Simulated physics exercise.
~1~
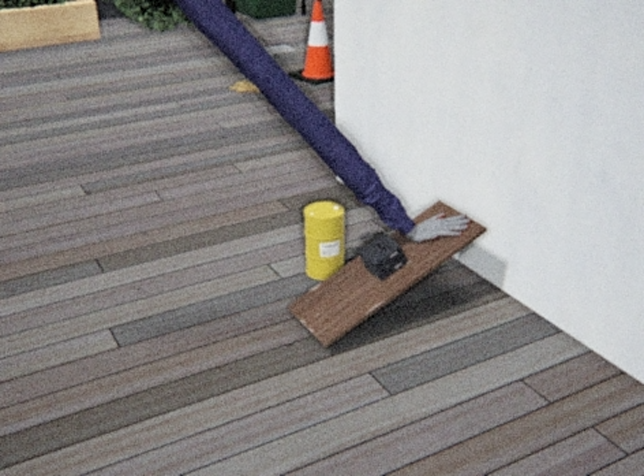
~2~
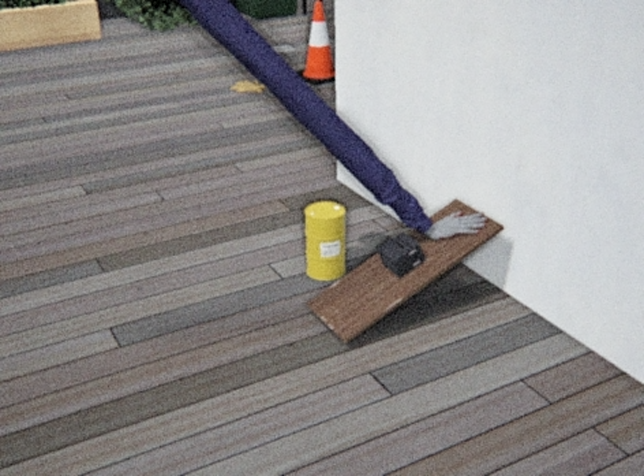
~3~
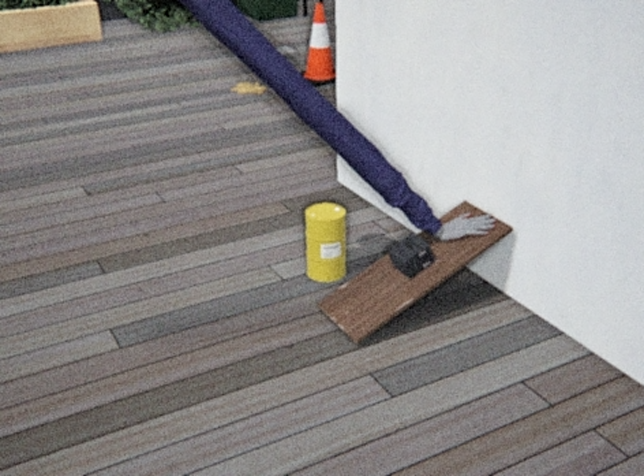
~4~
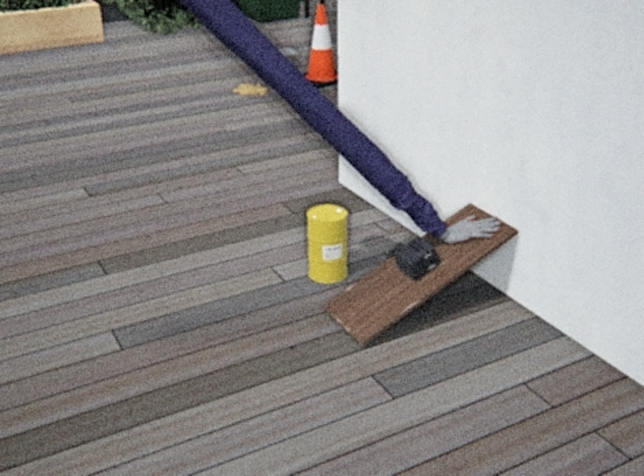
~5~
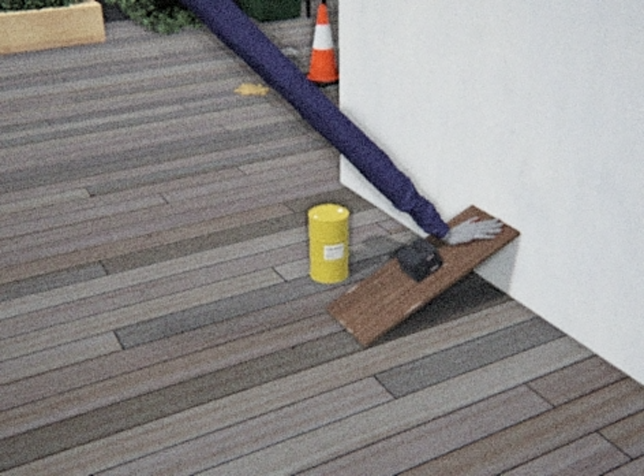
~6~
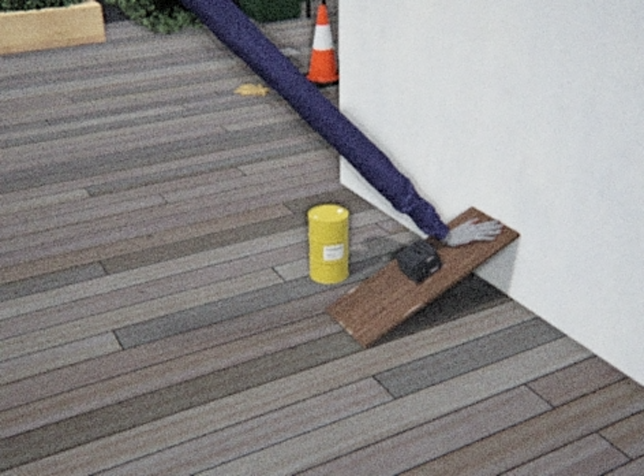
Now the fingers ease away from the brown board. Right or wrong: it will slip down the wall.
Right.
Then, 0.30 s later than the last frame, brown board sunk by 14° near (416, 294).
Then, 0.40 s later than the last frame, brown board sunk by 22° near (414, 305).
When it is over, moved from the start, brown board; yellow canister as before. End places, in pixels of the last picture, brown board near (414, 306). The board slides down.
